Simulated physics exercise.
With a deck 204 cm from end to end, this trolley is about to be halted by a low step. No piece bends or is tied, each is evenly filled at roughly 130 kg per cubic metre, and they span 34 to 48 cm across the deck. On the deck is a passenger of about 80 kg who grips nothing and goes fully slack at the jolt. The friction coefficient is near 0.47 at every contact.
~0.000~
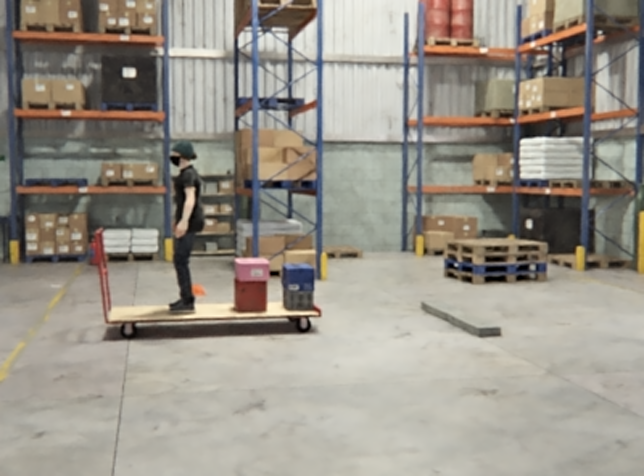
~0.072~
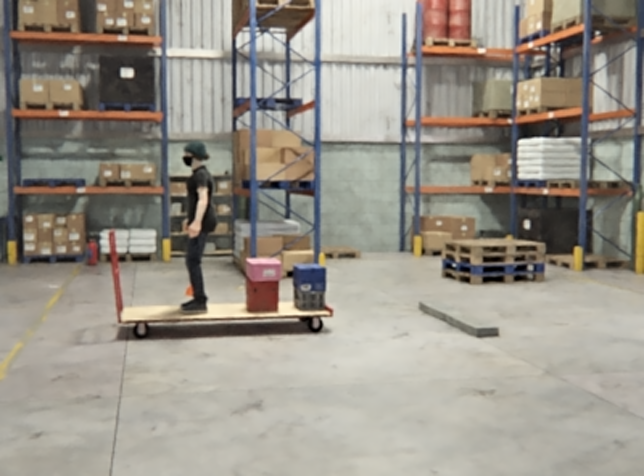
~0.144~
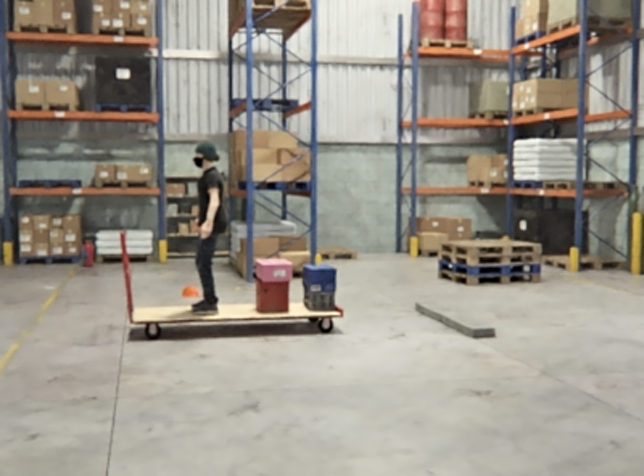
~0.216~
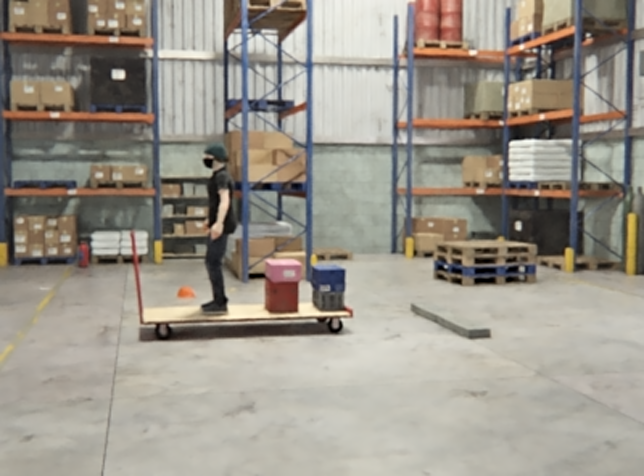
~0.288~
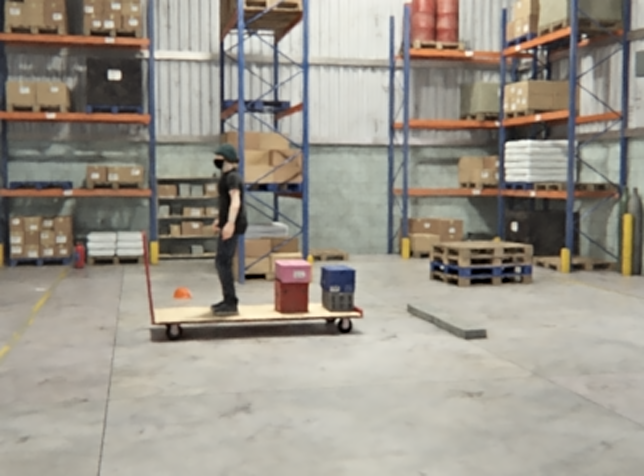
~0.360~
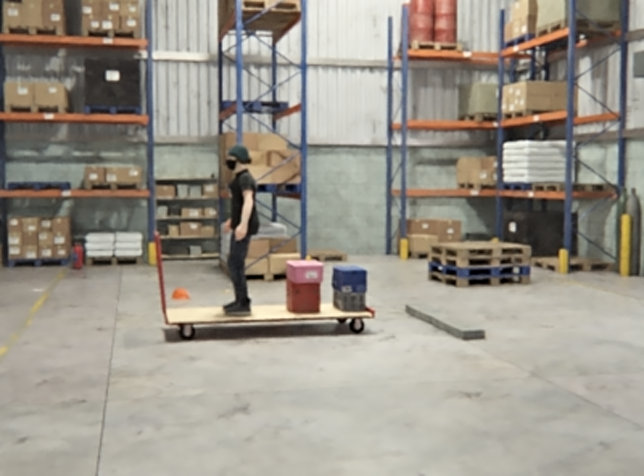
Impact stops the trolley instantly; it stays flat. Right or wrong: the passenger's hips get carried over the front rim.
Wrong.
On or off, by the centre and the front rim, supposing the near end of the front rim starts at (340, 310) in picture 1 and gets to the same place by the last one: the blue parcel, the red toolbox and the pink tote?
Then the blue one is past the rim, the red one is still in place and the pink one is still in place.
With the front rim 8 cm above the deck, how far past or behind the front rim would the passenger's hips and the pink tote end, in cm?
Hips 20 behind, pink 30 past.
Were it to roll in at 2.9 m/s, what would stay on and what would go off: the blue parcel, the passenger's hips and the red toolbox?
Then blue off, hips off, red on.
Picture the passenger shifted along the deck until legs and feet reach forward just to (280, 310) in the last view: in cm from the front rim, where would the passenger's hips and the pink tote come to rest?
The hips would end 50 cm past the front rim and the pink one 40 cm past it.
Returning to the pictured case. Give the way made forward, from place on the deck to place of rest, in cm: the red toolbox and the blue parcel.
The red one ends 20 cm forward and the blue one 100 cm forward.
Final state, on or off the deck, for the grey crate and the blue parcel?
End result - grey: Stays; blue: Goes over.
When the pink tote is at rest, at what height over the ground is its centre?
50 cm.
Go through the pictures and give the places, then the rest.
In the first frame, hips (190, 220), red toolbox (250, 294), rim corner (320, 313); 155 cm still to roll.
In the second frame, hips (202, 220), red toolbox (262, 294), rim corner (332, 313); 141 cm still to roll.
In the third frame, hips (213, 221), red toolbox (272, 294), rim corner (342, 314); 127 cm still to roll.
In the fourth frame, hips (222, 221), red toolbox (282, 295), rim corner (352, 314); 112 cm still to roll.
In the fifth frame, hips (233, 222), red toolbox (291, 295), rim corner (362, 314); 98 cm still to roll.
In the sixth frame, hips (245, 223), red toolbox (303, 295), rim corner (374, 315); 84 cm still to roll. Speed about 2.0 m/s.
The wheels strike at 0.78 s.
After 1.03 s the passenger's hips are 72 cm behind the rim, near (375, 242) in the last picture's view.
After 1.33 s the passenger's hips are 36 cm behind the rim, near (408, 265) in the last picture's view.
After 1.78 s the passenger's hips are 30 cm behind the rim, near (413, 265) in the last picture's view.
At rest, 4.1 s, past the rim, blue parcel and pink tote; behind it, red toolbox, grey crate and the passenger's hips.
